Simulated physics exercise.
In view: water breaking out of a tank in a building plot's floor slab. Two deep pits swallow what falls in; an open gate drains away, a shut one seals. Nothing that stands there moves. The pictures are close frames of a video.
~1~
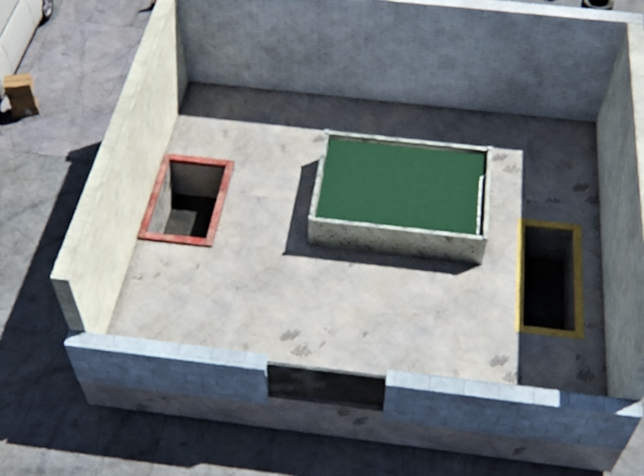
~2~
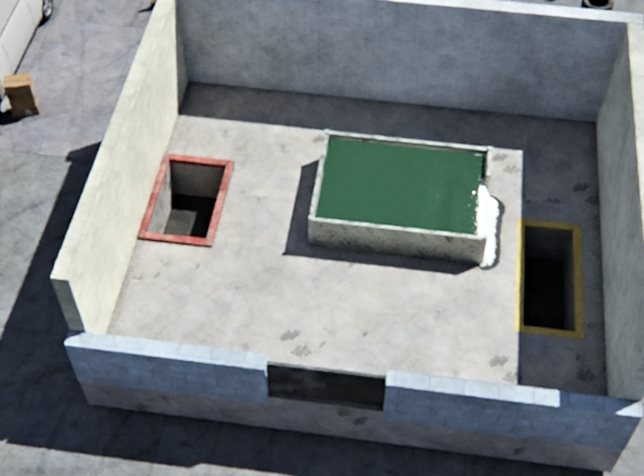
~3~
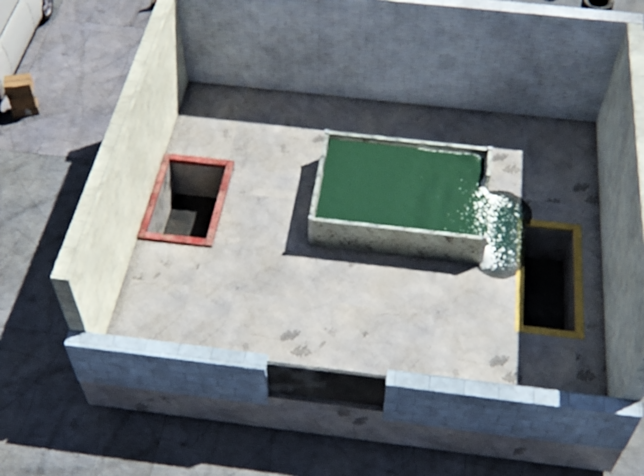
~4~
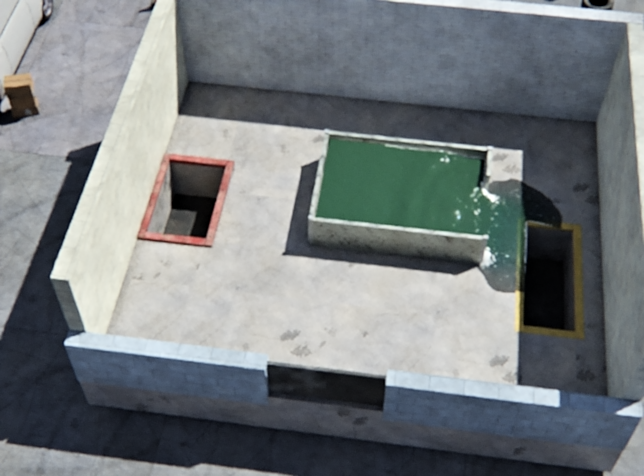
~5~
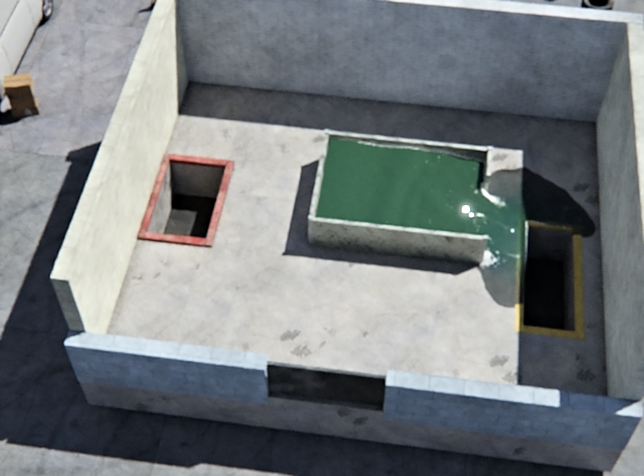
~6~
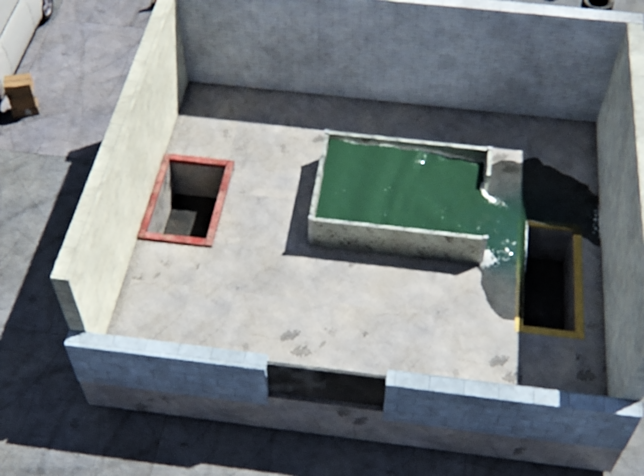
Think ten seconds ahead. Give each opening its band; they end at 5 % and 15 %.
In the end: The gate takes under 5 %; the yellow pit takes over 15 %; the red pit takes under 5 %.
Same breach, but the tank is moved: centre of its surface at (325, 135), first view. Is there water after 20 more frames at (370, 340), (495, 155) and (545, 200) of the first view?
In turn: Not flooded, wet, wet.
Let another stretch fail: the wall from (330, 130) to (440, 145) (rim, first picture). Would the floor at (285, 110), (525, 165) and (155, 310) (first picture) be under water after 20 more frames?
In turn: Flooded, awash, dry.
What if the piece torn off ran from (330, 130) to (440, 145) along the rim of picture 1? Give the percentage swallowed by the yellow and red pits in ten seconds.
Roughly, in per cent: Yellow 20, red 20.
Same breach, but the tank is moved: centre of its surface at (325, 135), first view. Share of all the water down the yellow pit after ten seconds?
In per cent: Yellow 50.
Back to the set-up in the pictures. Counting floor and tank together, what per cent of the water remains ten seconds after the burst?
About 30 per cent.
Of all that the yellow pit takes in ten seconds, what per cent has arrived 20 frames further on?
Near 65 in a hundred.
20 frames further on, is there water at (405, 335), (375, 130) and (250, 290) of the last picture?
One after the other: Free of water, not flooded, dry.
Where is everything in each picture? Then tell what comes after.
Still water in the tank at (403, 186), in the first frame.
The front is at (487, 265), out from the gap at (481, 224), in the second frame.
Water pours out at (481, 224) and has run to (513, 199), in the third frame.
Water pours out at (481, 224) and has run to (555, 215), in the fourth frame.
Water pours out at (481, 225) and has run to (586, 221), in the fifth frame.
Water pours out at (481, 224) and has run to (596, 202), in the sixth frame.
A moment on, water covers 10 % of the floor; the gate 0 %, the yellow pit 15 %, the red pit 0 %.
Next, water covers 10 % of the floor; the gate 0 %, the yellow pit 29 %, the red pit 0 %.
Then, water covers 20 % of the floor; the gate 0 %, the yellow pit 44 %, the red pit 0 %.
Later, water covers 35 % of the floor; the gate 0 %, the yellow pit 58 %, the red pit 0 %.
In the end, water covers 40 % of the floor; the gate 0 %, the yellow pit 69 %, the red pit 0 %.
